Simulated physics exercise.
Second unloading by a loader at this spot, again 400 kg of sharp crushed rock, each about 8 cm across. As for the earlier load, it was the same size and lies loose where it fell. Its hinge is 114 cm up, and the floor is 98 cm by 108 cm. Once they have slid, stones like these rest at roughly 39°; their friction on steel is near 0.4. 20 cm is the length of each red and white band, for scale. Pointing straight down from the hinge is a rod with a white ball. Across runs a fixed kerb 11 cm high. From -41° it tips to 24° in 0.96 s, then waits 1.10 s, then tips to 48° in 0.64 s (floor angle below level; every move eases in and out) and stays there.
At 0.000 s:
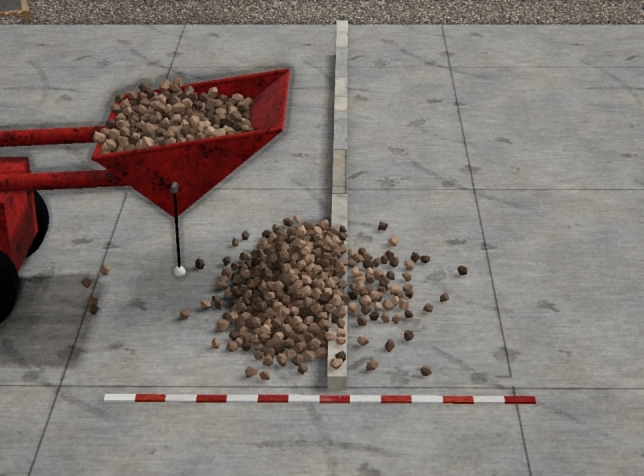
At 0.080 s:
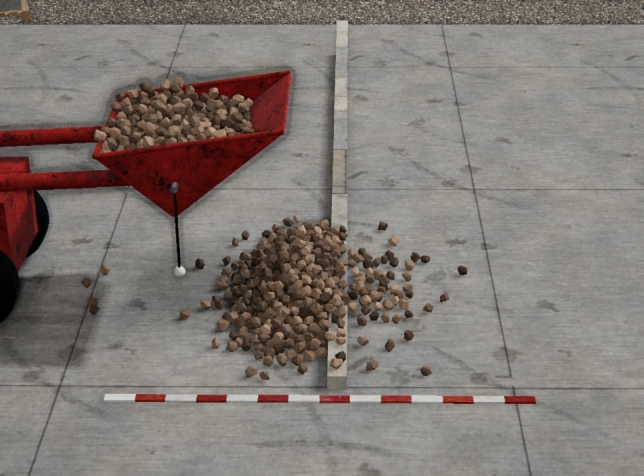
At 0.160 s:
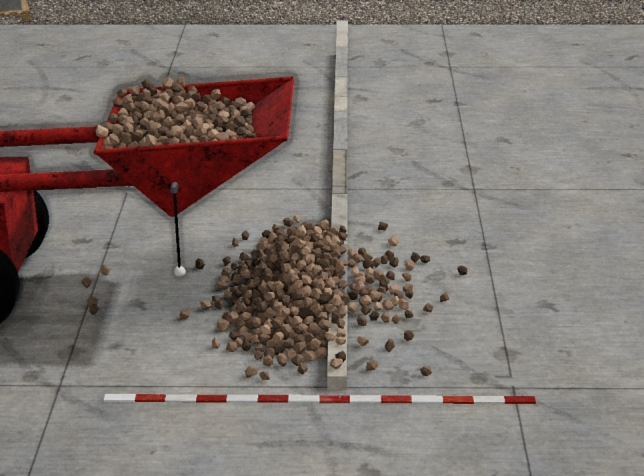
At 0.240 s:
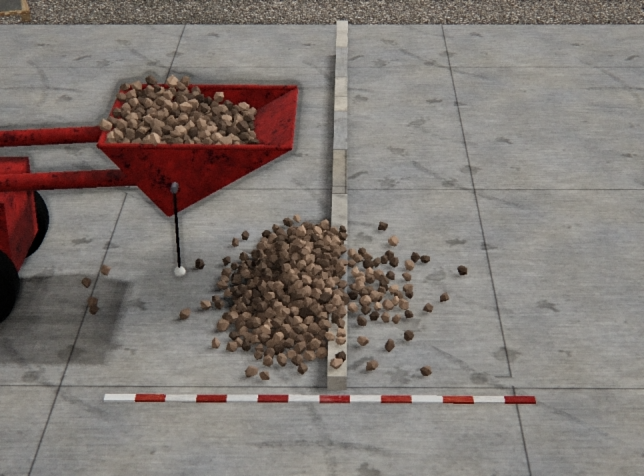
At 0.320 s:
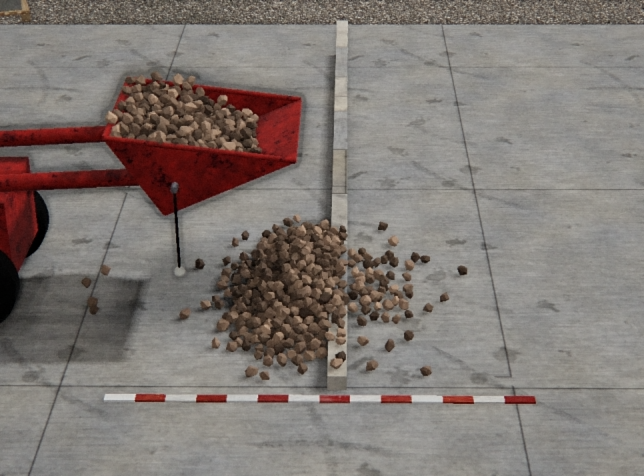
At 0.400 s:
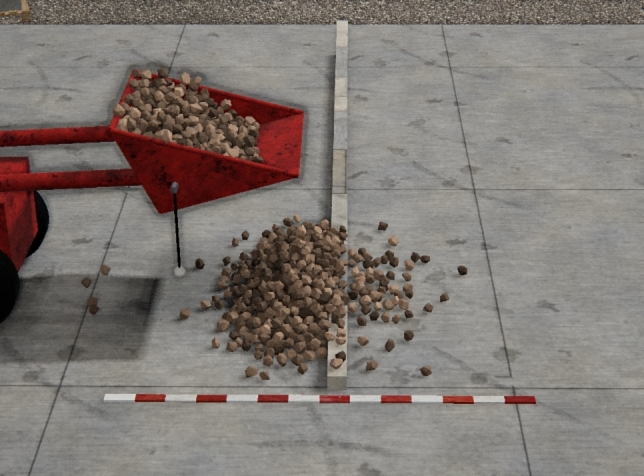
A red loader bucket full of brown stones hung above a loose pile lying across a kerb, then slowly swung its lip downward while the stones inside shifted a little and the pile stayed still.
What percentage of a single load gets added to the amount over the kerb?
35 %.
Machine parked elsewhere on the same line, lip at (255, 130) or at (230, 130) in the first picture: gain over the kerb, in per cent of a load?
Case one about 15 %, case two about 0 %.
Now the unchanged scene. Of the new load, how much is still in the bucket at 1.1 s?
Still inside: Some 100 %.
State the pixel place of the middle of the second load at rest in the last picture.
I'd put their centre close to (313, 270).
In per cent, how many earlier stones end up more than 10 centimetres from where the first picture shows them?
Estimate: 5 %, roughly.
After 0.7 s the floor is at 14°; in per cent of one load, 100 in the bucket, 90 on this side of the kerb, 10 over the kerb; the foremost stones are at (427, 287).
After 1.1 s the floor is at 24°; in per cent of one load, 99 in the bucket, 91 on this side of the kerb, 10 over the kerb; the foremost stones are at (427, 287).
After 3.2 s the floor is at 48°; in per cent of one load, 2 in the bucket, 154 on this side of the kerb, 45 over the kerb; the foremost stones are at (477, 286).
After 5.8 s the floor is at 48°; in per cent of one load, 0 in the bucket, 155 on this side of the kerb, 45 over the kerb; the foremost stones are at (477, 286). Net gain over the kerb, 35.
